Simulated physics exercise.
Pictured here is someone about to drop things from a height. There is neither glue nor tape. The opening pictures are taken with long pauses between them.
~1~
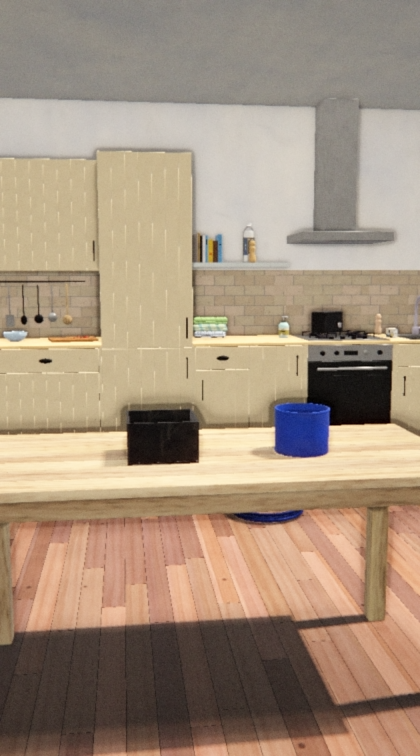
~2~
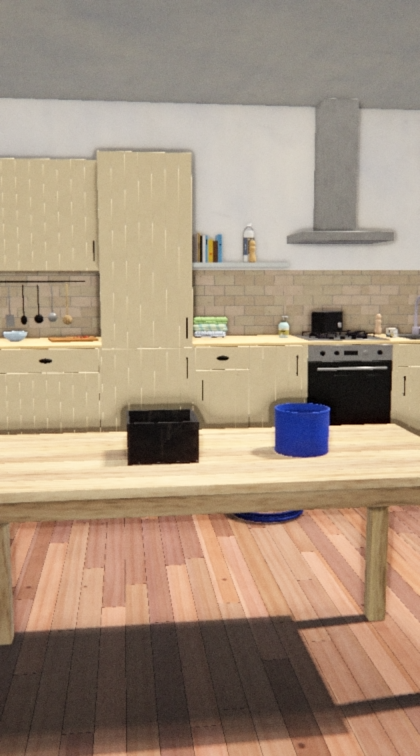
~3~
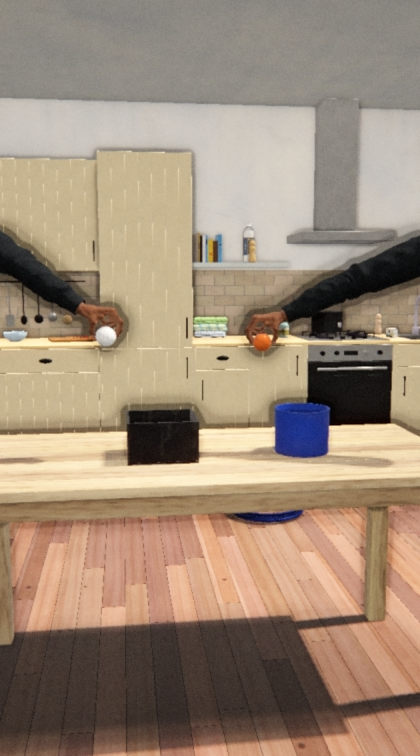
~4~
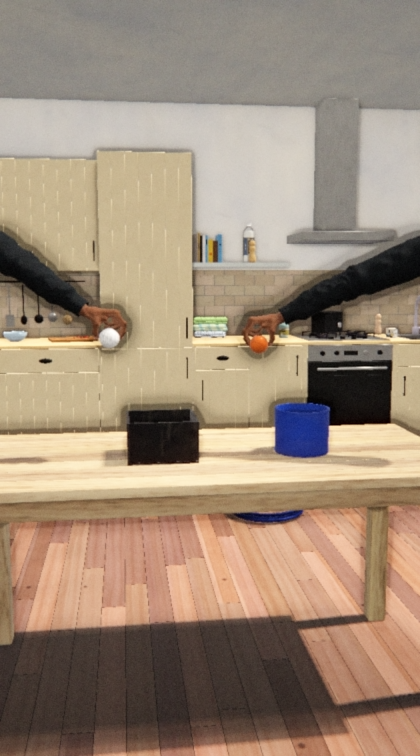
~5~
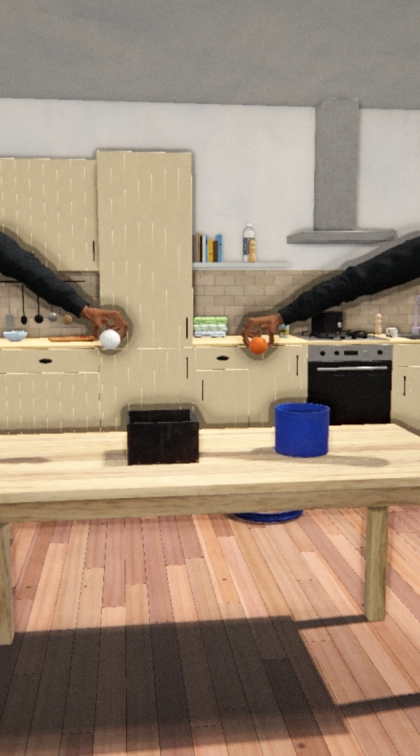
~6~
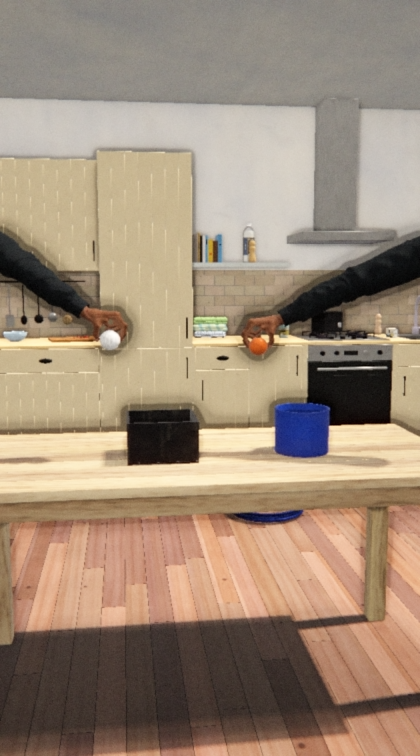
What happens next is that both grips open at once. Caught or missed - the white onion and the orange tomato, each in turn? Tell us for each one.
I would say the white onion misses, the orange tomato misses.
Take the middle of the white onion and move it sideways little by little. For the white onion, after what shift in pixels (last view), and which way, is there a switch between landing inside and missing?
16 pixels or thereabouts, to the right.
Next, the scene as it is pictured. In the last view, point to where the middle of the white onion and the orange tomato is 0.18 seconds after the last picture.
Centres: Roughly (111, 371), then roughly (258, 376).
Then, 0.18 s later than the last frame, white onion shifted about its own width near (111, 371); orange tomato shifted well along near (258, 376).
When it is over, the white onion falls beside it, near (112, 448); the orange tomato falls beside it, near (258, 444).
